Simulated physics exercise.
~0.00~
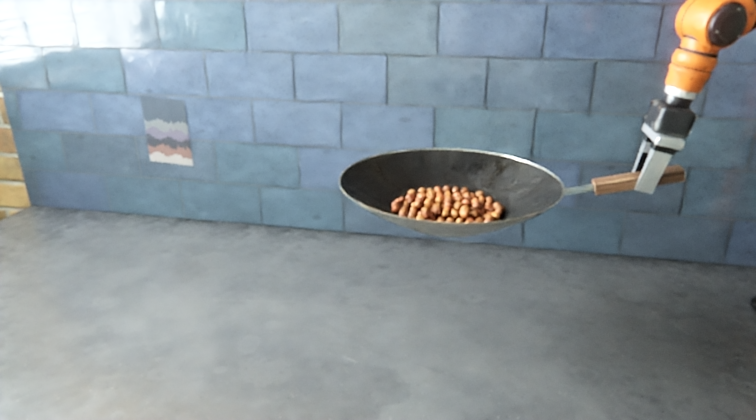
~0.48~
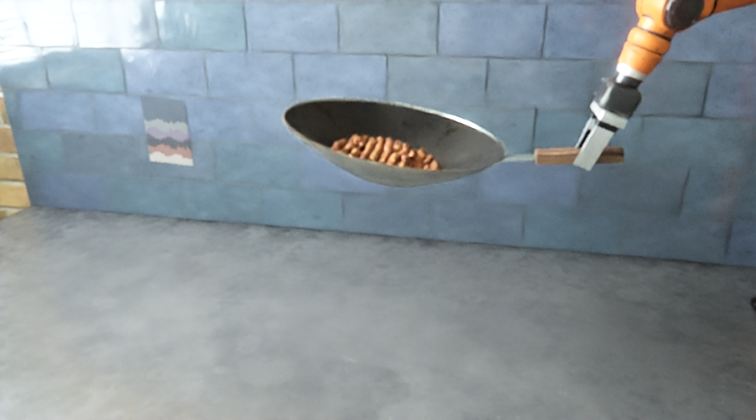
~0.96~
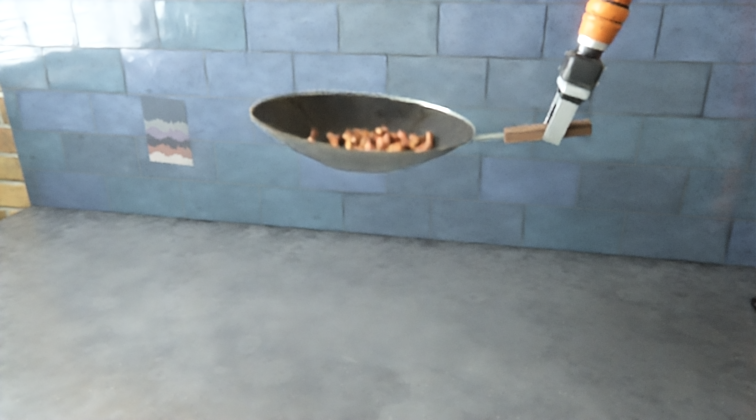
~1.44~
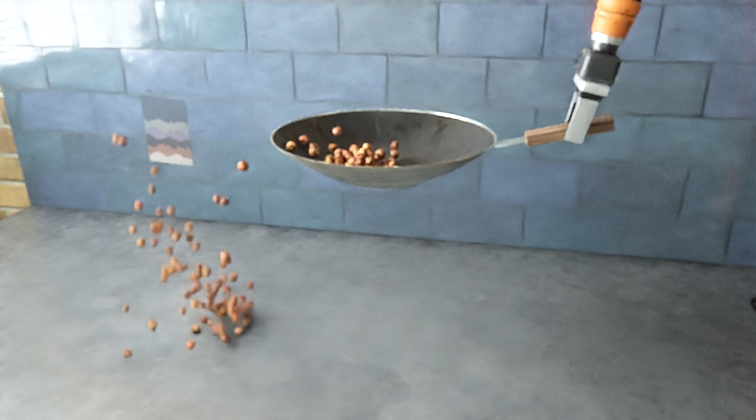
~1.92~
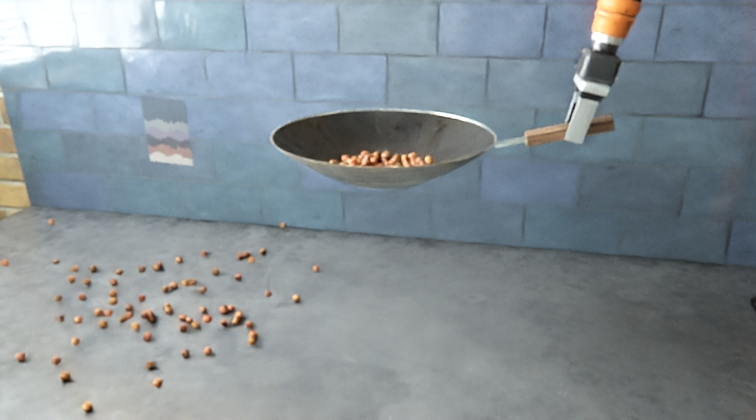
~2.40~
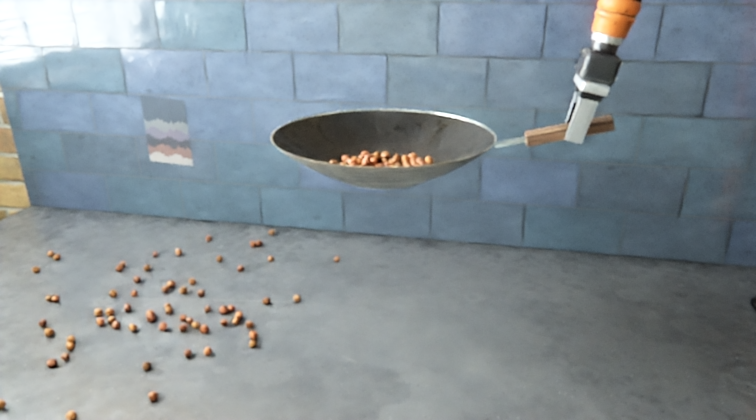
The video shows a robot arm holding a wok of hazelnuts above a grey surface, moving it left and up, then slightly back right. Many nuts fly out over the left side and scatter across the surface, while the rest stay in the wok, now held still.
